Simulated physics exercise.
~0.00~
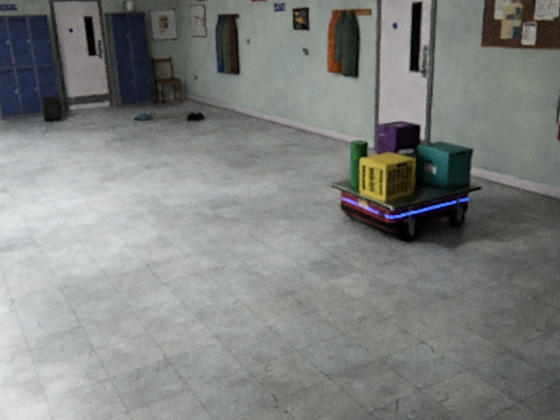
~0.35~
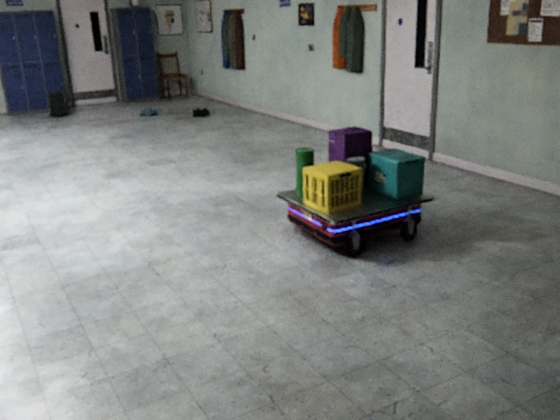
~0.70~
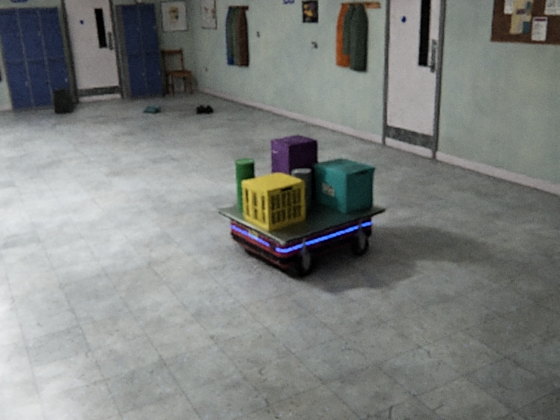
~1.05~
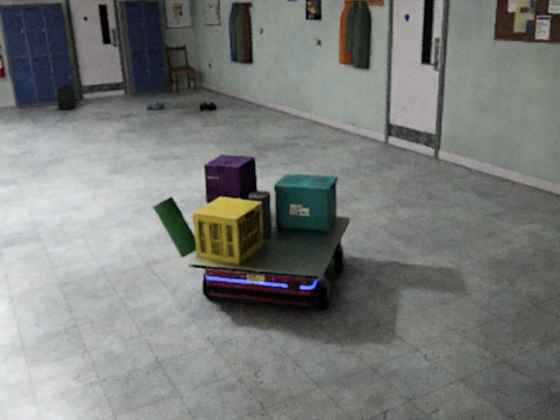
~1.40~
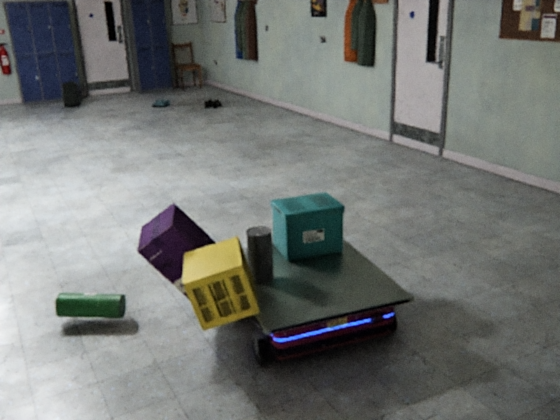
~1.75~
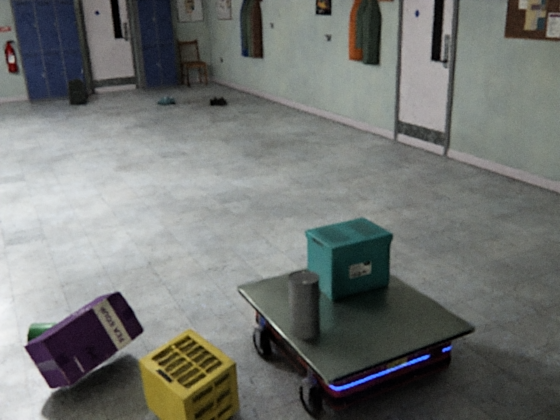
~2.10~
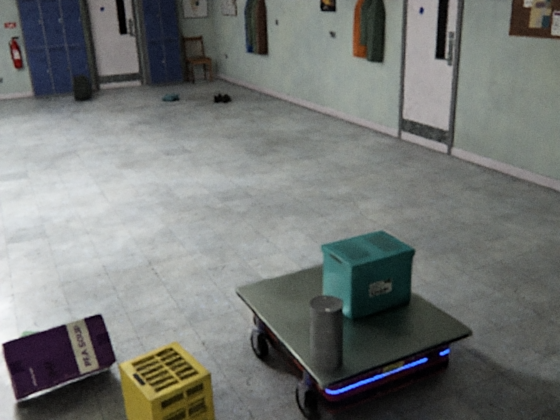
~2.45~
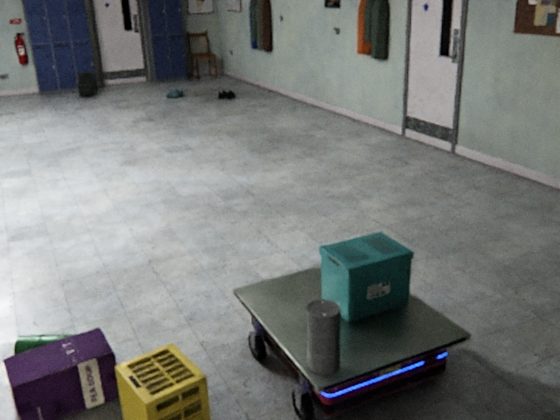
Low cart turning in a locker-lined hall and stopping, shedding green canister, purple box and yellow crate, two items staying aboard.
